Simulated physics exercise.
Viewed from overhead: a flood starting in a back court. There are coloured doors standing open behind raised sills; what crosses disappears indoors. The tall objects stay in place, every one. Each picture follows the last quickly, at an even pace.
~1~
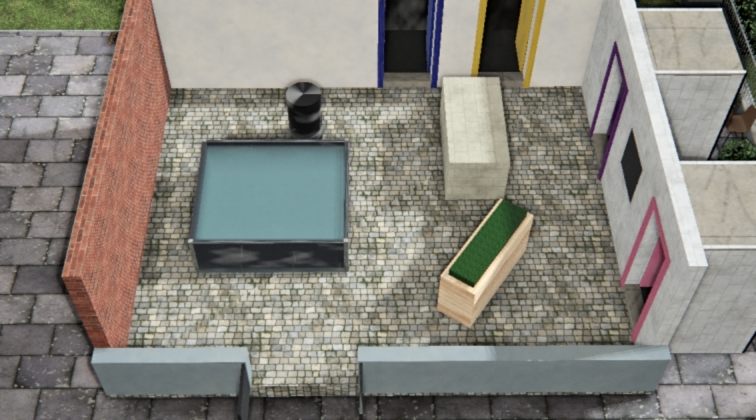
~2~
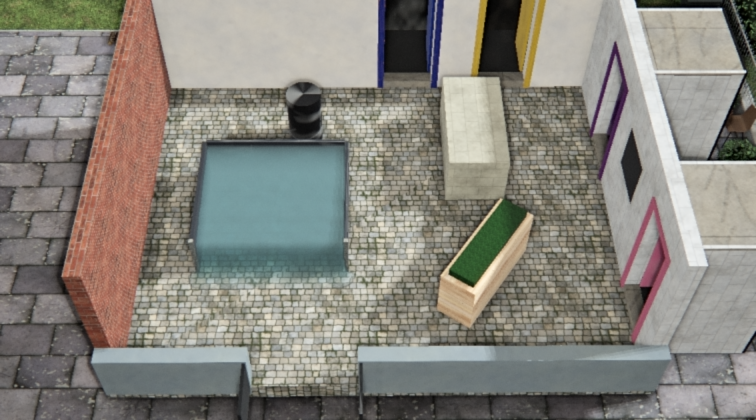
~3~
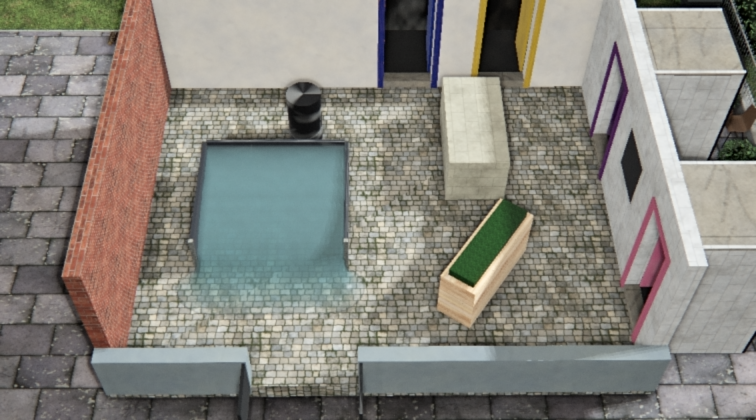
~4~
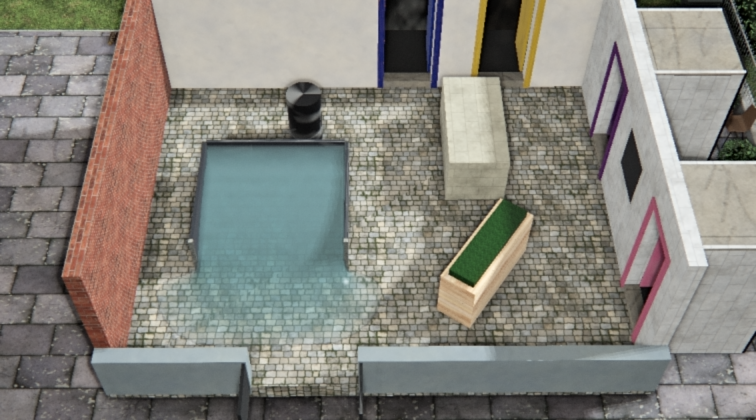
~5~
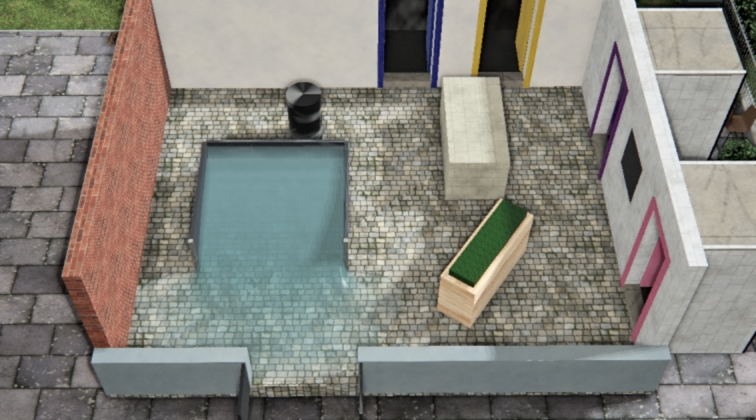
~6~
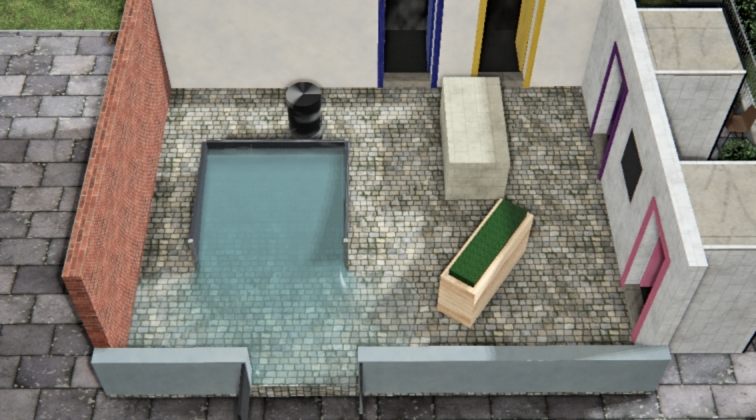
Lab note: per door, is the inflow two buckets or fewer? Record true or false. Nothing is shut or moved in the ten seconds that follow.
Purple door true; blue door true; pink door true; yellow door true.
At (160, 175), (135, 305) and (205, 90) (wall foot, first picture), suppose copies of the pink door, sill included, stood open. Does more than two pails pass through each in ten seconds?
First door doesn't reach it, second door gets past it, third door gets past it.
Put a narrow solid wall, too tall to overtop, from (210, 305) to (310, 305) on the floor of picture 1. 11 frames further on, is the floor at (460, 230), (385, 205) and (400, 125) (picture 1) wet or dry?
Results in order: Bone-dry / bone-dry / bone-dry.
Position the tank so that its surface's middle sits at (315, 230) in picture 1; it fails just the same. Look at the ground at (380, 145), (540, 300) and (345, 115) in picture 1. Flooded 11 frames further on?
Going through them in turn: Still bare, waterlogged and still bare.
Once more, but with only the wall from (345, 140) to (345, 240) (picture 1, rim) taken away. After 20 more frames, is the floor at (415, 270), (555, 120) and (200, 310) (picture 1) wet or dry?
Submerged, submerged, unwetted.
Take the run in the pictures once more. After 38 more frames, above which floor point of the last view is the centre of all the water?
The centre of mass sits at about (313, 242).
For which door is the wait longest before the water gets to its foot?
Answer - the yellow-painted one.
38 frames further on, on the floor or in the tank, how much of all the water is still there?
Roughly 58 %.
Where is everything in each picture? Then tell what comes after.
The first frame shows the water tank at (273, 192) is whole and still.
In the second frame, water pours out at (271, 259) and has run to (195, 282).
In the third frame, water pours out at (271, 261) and has run to (183, 288).
In the fourth frame, water pours out at (272, 262) and has run to (163, 295).
In the fifth frame, water pours out at (272, 263) and has run to (153, 338).
In the sixth frame, water pours out at (272, 263) and has run to a hidden place.
A moment on, water covers 20 % of the floor; the purple door not reached, the blue door not reached, the pink door not reached, the yellow door not reached.
Next, water covers 30 % of the floor; the purple door not reached, the blue door not reached, the pink door not reached, the yellow door not reached.
Then, water covers 45 % of the floor; the purple door not reached, the blue door not reached, the pink door wet at the sill, nothing in, the yellow door not reached.
Later, water covers 75 % of the floor; the purple door wet at the sill, nothing in, the blue door wet at the sill, nothing in, the pink door under two buckets in, the yellow door not reached.
In the end, water covers 100 % of the floor; the purple door wet at the sill, nothing in, the blue door wet at the sill, nothing in, the pink door under two buckets in, the yellow door wet at the sill, nothing in.
